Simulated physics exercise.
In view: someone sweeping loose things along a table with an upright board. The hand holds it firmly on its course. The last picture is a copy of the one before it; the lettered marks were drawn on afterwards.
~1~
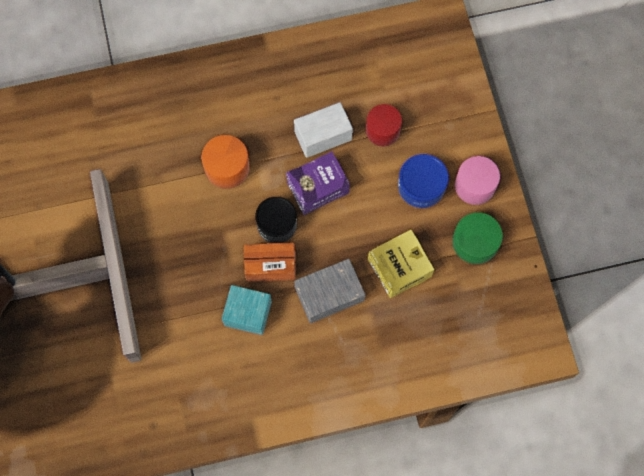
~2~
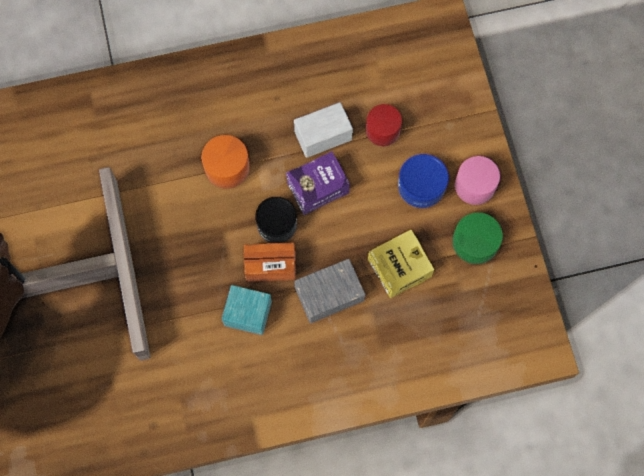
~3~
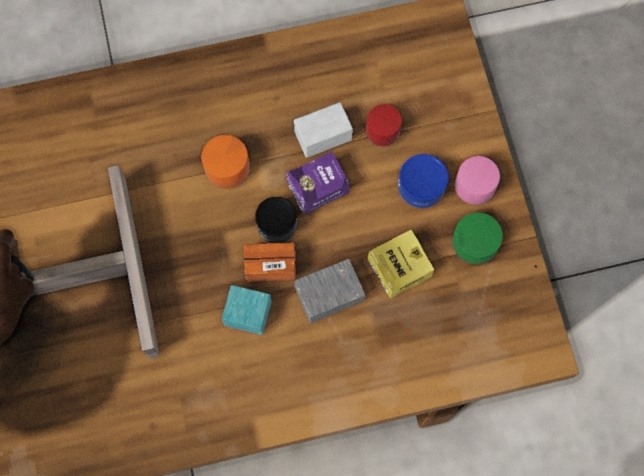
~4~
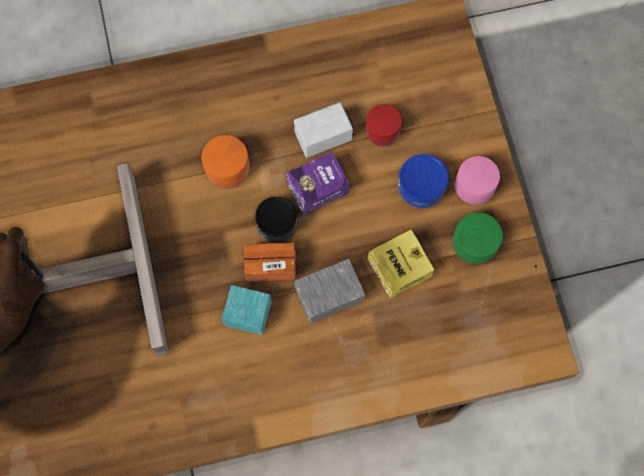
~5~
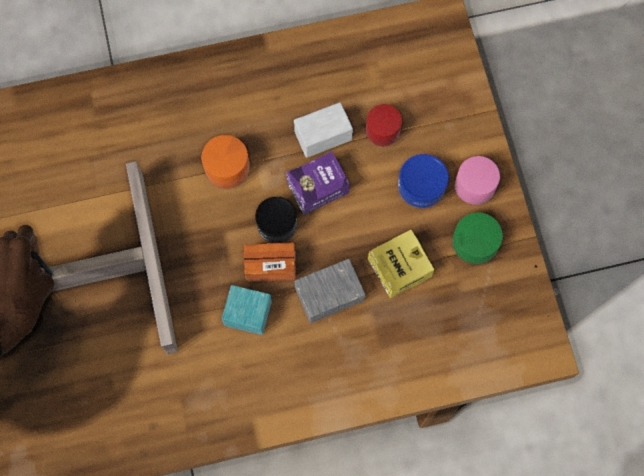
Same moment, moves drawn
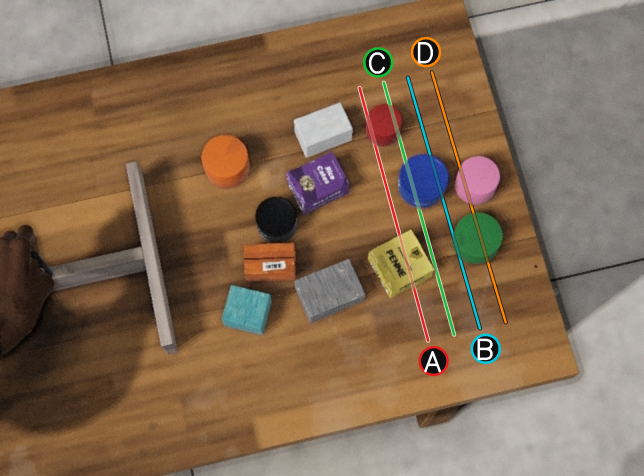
The video shows a hand at the left edge of a wooden table slowly pushing an upright board a short way to the right, while the colourful tins, boxes, packets and blocks in front of it stay still, untouched.
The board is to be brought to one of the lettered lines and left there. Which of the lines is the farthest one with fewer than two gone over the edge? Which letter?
Line A.
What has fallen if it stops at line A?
It is the green tin.
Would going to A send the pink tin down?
No.
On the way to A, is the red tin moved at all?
By then, yes.
On the copy, A at (393, 210); B at (443, 198); C at (418, 204); D at (467, 193).
On A. First, board (237, 231); turquoise block (279, 299); orange tin (249, 157).
Then, board (326, 212); green tin (510, 231); yellow packet (467, 251).
Finally, board (390, 197); green tin over the edge; yellow packet (530, 236); one fallen.
By contrast, B drops three; C drops three; D drops six.
